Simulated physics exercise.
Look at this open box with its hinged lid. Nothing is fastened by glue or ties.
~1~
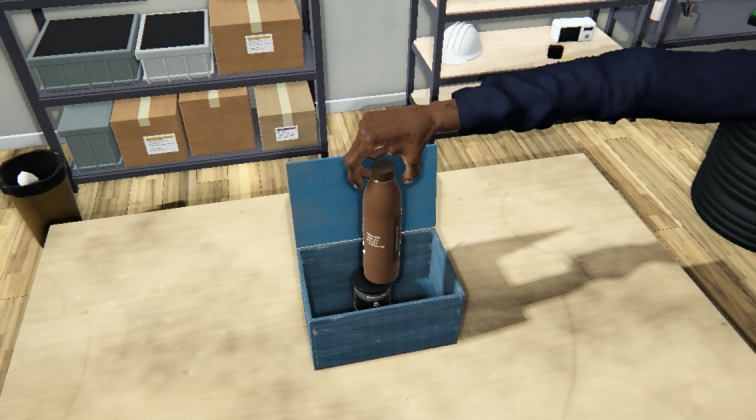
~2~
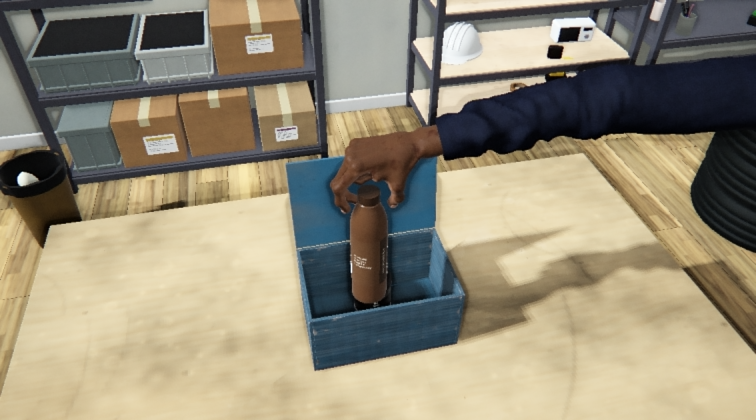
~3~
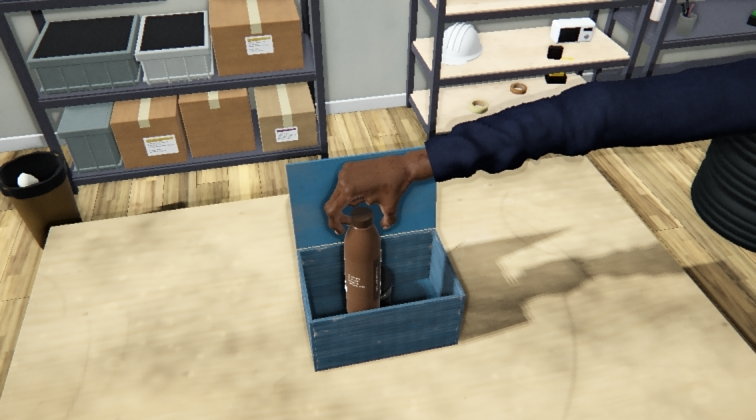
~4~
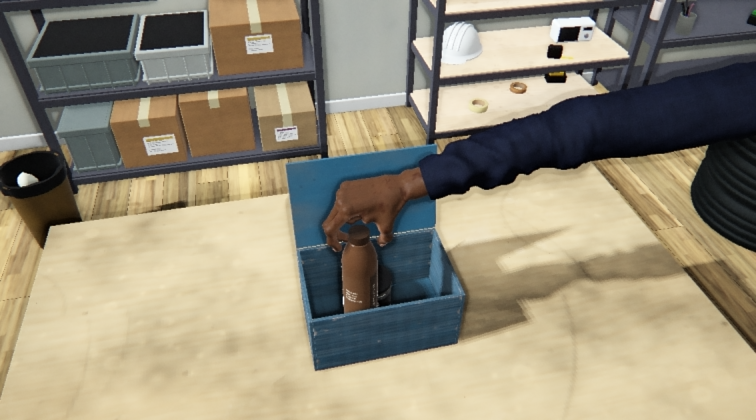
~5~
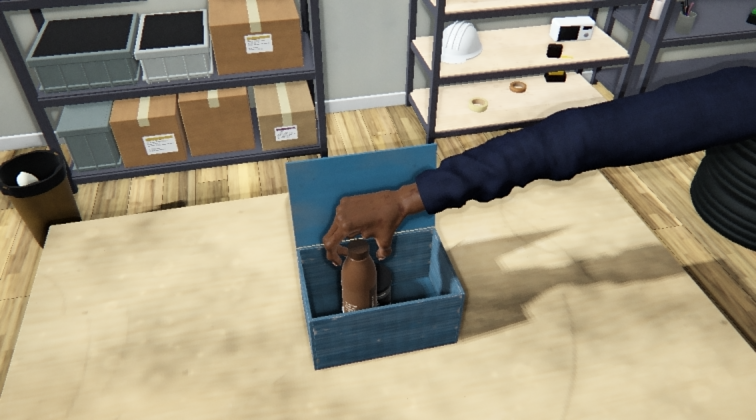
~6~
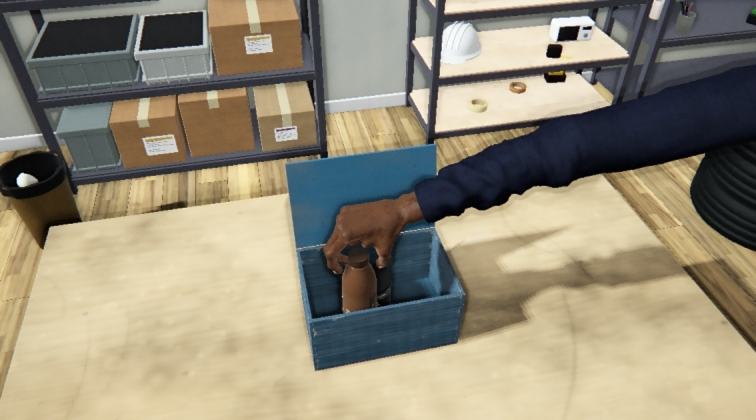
A hand lowers a brown bottle into an open blue box beside a black tin.
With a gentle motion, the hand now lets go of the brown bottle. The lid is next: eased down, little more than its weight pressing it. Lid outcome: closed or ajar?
Ajar.
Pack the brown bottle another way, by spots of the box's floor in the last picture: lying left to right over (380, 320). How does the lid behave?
Then the lid comes down fully.
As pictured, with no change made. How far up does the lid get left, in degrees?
It comes to about 40°.
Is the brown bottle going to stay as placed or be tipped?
At the finish the brown bottle holds its orientation.
Then, 1.40 s after the last picture, lid 75° above the rim.
Then, 1.70 s after the last picture, lid 45° above the rim.
At rest, lid 39° above the rim; both in place. Seen from the same camera at the end, brown bottle near (360, 300).
